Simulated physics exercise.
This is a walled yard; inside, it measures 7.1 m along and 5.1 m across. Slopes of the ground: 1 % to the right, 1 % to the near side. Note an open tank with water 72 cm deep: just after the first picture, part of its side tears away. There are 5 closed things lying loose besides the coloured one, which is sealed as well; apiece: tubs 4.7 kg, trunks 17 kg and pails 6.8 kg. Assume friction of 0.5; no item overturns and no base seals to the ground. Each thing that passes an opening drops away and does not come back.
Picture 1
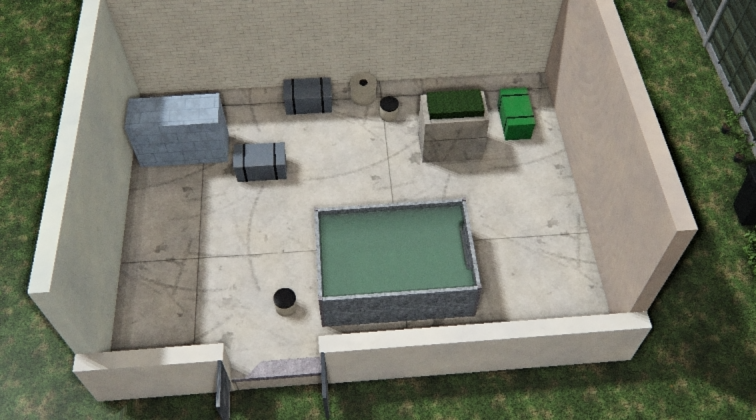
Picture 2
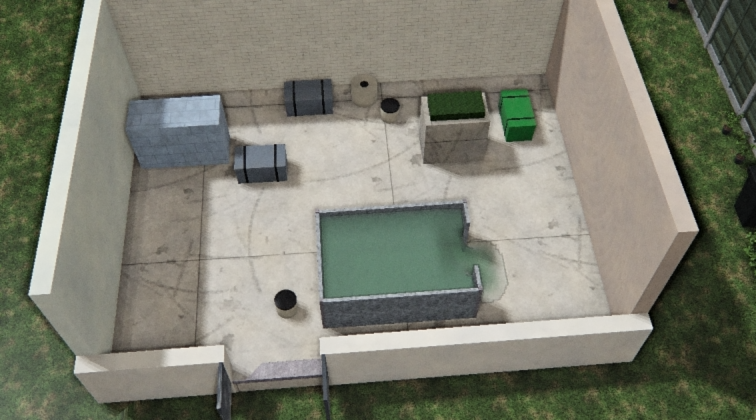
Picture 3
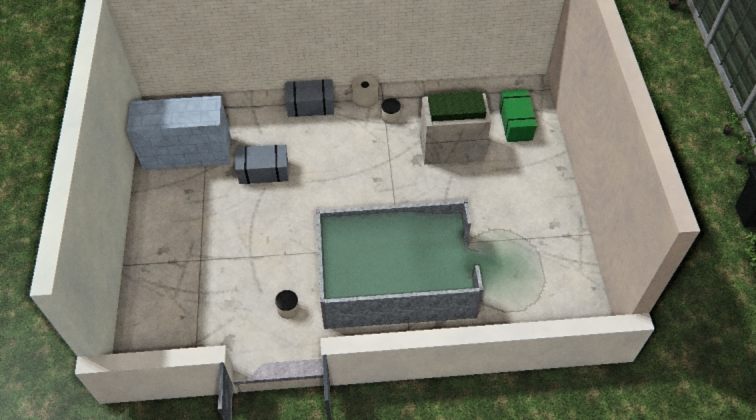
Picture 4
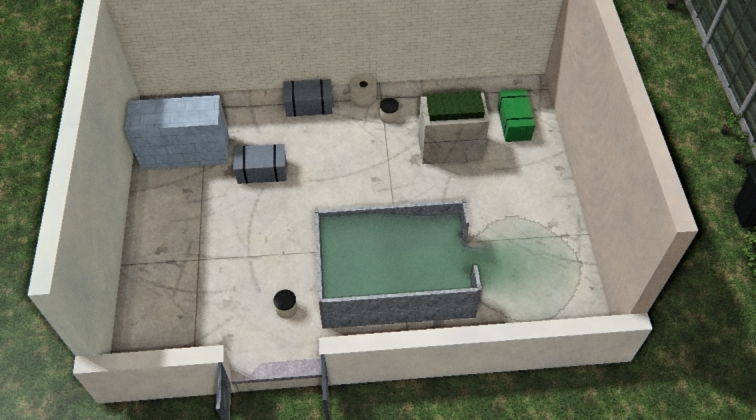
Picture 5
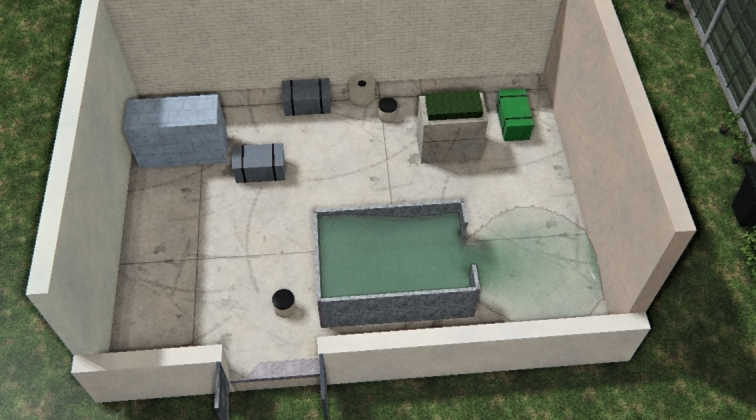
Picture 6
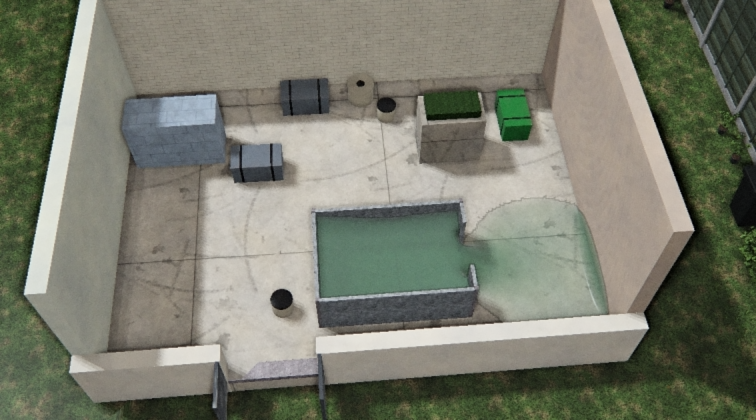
In a walled yard with a few trunks and pails, the right side of a stone tank broke open, and greenish water spread across the floor to the right-hand wall while the trunks stayed put.
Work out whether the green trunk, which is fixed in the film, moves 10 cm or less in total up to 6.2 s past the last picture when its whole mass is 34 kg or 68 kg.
It does so only at the heavier mass.
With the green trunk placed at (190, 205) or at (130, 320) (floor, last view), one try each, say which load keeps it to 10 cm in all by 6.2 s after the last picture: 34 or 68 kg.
At the first place the small mass does it, and at the second the small mass does it.
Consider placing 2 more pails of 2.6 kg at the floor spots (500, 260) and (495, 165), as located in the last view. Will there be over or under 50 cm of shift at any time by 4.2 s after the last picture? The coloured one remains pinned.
Beyond the mark, beyond the mark.
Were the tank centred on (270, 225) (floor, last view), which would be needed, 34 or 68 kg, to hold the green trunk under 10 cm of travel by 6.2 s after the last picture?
Result, then: Heavier one only.
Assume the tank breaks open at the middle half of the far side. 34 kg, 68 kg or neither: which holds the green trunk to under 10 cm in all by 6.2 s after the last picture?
Note: High mass only.
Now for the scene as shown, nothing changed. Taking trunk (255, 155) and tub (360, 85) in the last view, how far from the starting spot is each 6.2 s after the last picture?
The first has moved 0 cm and the second 200 cm from the start.
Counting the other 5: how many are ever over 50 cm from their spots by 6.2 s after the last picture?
It adds up to 3.
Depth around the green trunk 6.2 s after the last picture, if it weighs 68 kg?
13 cm, roughly.
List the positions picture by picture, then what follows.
The green trunk at (517, 106) rests on the ground; 3.0 m2 under water; 0 of 6 have shifted, in the first picture.
The green trunk at (518, 108), on the bottom; 3.4 m2 under water; 0 of 6 have shifted, in the second picture.
The green trunk at (519, 108), on the bottom; 4.2 m2 under water; 0 of 6 have shifted, in the third picture.
The green trunk at (517, 108), on the bottom; water covers 5.2 m2; 0 of 6 have shifted, in the fourth picture.
The green trunk at (516, 107) rests on the ground; 6.2 m2 under water; 0 of 6 have shifted, in the fifth picture.
The green trunk at (514, 107), on the bottom; water covers 6.9 m2; 0 of 6 have shifted, in the sixth picture.
Then, 0.6 s after the last picture the green trunk would be 0 cm from its start with 34 kg and 0 cm from its start with 68 kg; 0 cm of water round it then.
Then, 2.3 s after the last picture the green trunk would be 38 cm from its start with 34 kg and 0 cm from its start with 68 kg; 8 cm of water round it then.
Then, 4.2 s after the last picture the green trunk would be 137 cm from its start with 34 kg and 0 cm from its start with 68 kg; 12 cm of water round it then.
Then, 6.2 s after the last picture the green trunk would be 231 cm from its start with 34 kg and 0 cm from its start with 68 kg; 13 cm of water round it then.
